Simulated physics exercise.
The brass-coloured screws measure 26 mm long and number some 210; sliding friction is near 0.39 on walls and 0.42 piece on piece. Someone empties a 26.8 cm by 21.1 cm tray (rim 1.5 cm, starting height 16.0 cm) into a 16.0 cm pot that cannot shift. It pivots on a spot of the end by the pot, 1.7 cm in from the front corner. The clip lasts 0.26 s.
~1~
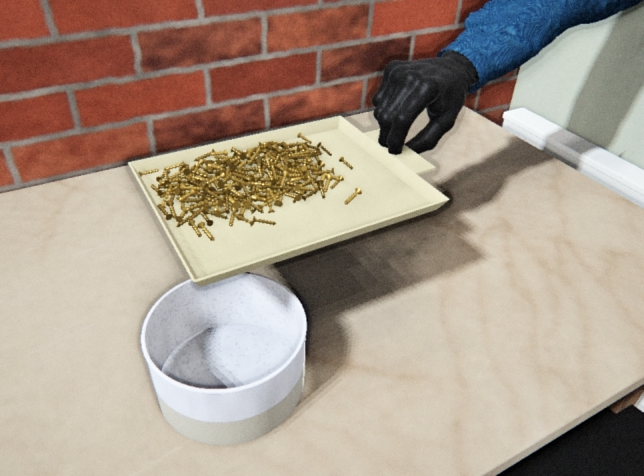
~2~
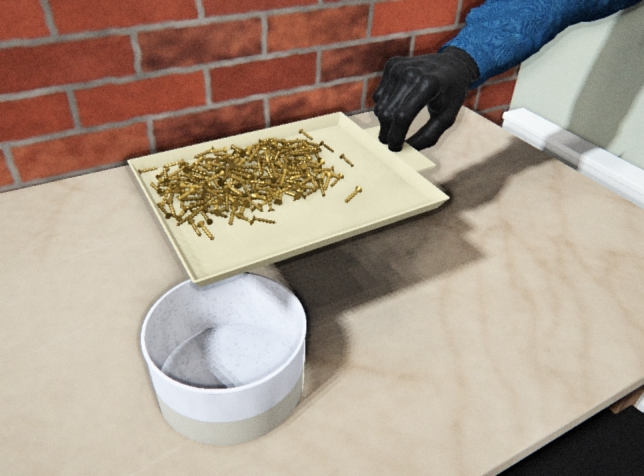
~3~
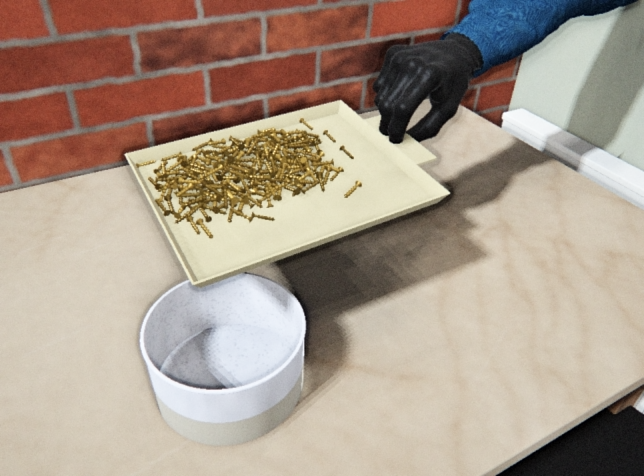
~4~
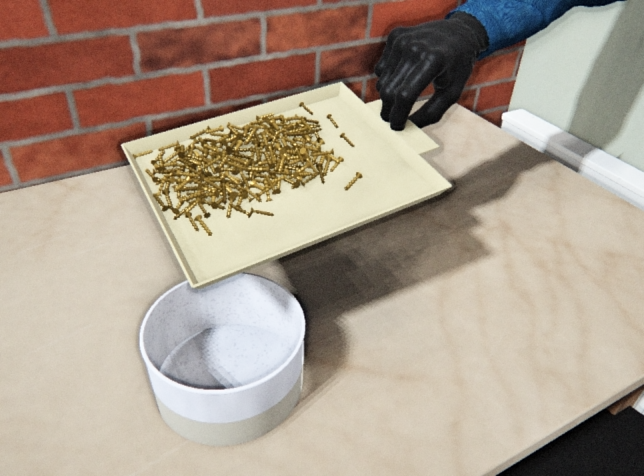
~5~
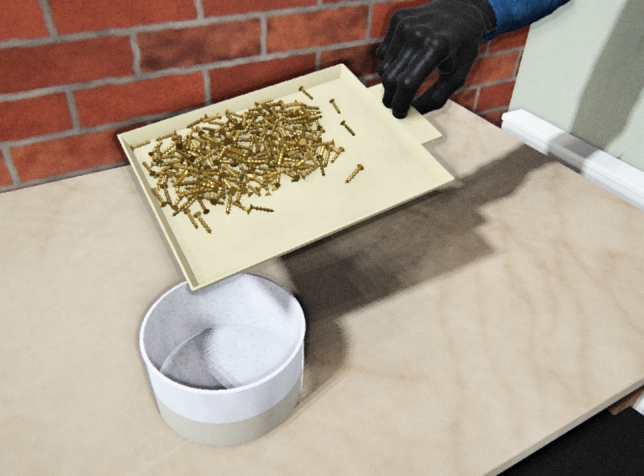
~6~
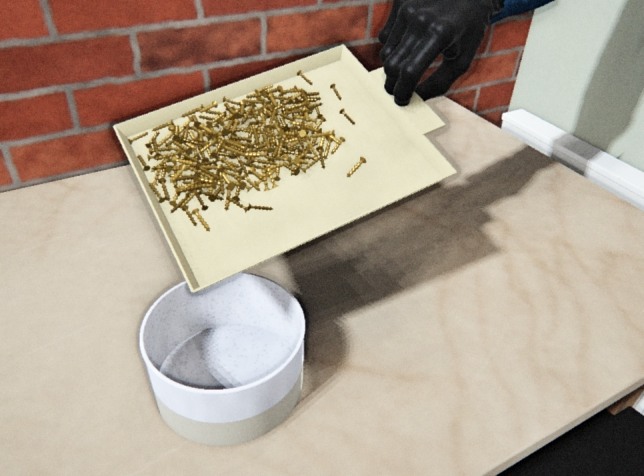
A cream tray heaped with brass-coloured screws sits above a pale, marbled tabletop against a red brick wall, seen from above at an angle by a still camera. A round white pot with a beige base stands below the tray's near left edge, and a black-gloved hand in a blue sleeve grips its far right end. The hand steadily raises that end, tilting the tray toward the pot, while the screws stay heaped.
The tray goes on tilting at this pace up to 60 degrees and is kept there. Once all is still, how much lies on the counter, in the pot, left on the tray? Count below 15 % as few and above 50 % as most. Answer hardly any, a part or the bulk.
Counter the bulk, pot a part, tray hardly any.
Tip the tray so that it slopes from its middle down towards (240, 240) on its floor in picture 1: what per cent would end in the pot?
Some 30 per cent.
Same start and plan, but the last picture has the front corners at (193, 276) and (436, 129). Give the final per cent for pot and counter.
Pot 5, counter 80.
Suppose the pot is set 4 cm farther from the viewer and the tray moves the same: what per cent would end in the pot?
It would be near 0 per cent.
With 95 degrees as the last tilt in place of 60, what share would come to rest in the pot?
Then about 40 per cent.
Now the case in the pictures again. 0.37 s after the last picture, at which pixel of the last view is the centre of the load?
Near (222, 226).
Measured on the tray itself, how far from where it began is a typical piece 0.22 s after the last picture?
Some 3 cm.
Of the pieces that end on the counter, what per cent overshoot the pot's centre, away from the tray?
Some 90 per cent.
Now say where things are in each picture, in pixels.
Tray tilt 0 degrees, front corners at (199, 274) and (439, 197); middle of the pieces at (251, 182); pot at (225, 324), in the first picture.
Tray tilt 1 degrees, front corners at (199, 274) and (439, 196); middle of the pieces at (251, 180), in the second picture.
Tray tilt 4 degrees, front corners at (198, 276) and (440, 191), lowest corner left front; middle of the pieces at (250, 174), in the third picture.
Tray tilt 9 degrees, front corners at (198, 278) and (441, 183), lowest corner left front; middle of the pieces at (248, 165), in the fourth picture.
Tray tilt 14 degrees, front corners at (198, 280) and (444, 176), lowest corner left front; middle of the pieces at (247, 156), in the fifth picture.
Tray tilt 19 degrees, front corners at (197, 282) and (446, 169), lowest corner left front; middle of the pieces at (246, 147); pot at (224, 325), in the sixth picture.
Then, 0.22 s after the last picture, tilt 40 degrees; the tray holds 100 %, the pot 0 %.
Then, 0.37 s after the last picture, tilt 54 degrees; the tray holds 95 %, the pot 0 %.
Then, 0.64 s after the last picture, tilt 60 degrees; the tray holds 10 %, the pot 30 %.
In the end, counter 60 %, pot 40 %, tray 5 %.
